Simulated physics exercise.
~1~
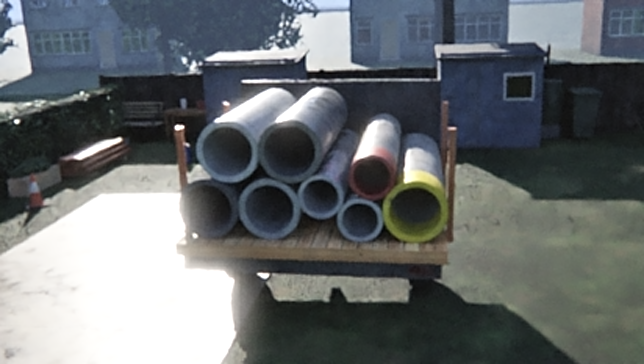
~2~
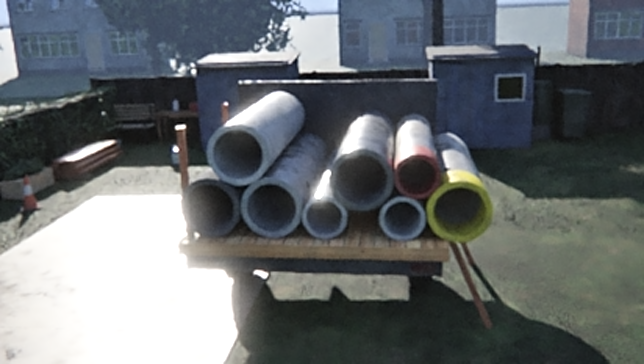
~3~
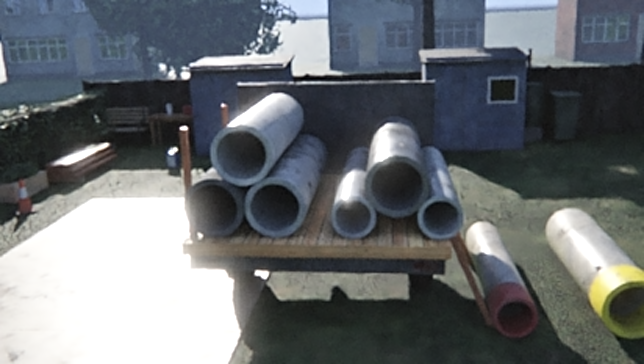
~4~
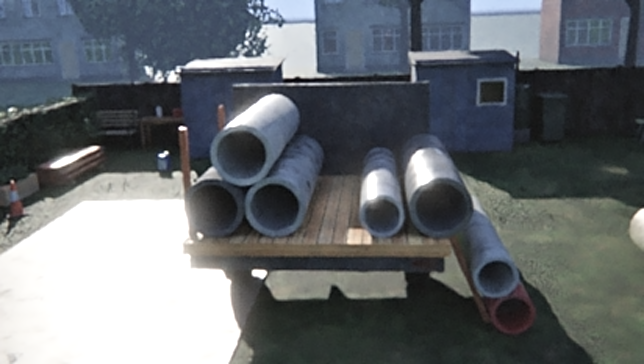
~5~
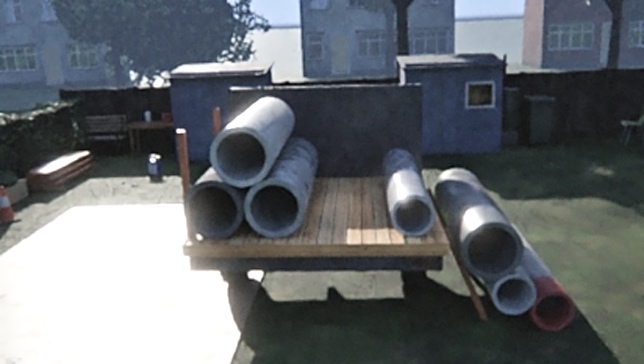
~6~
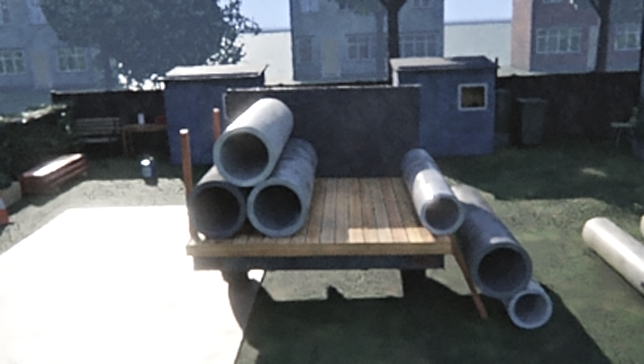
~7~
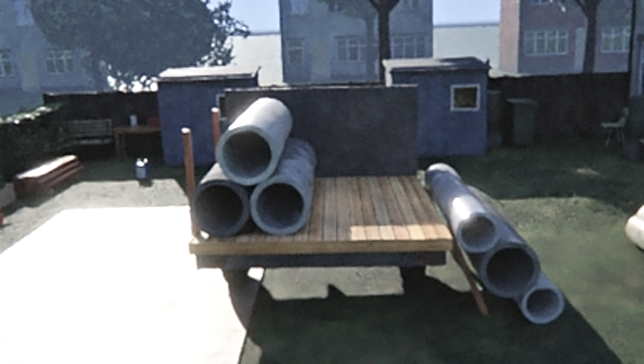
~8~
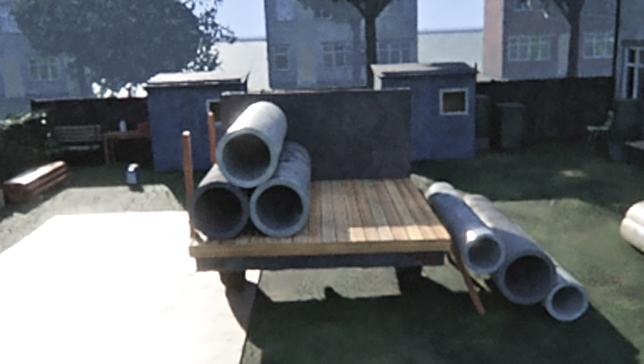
Concrete pipes stacked on a flat trailer spilled off its right side when the posts there swung down, the yellow and red-ended ones dropping first and more rolling after them, until only three remained piled on the left of the deck.
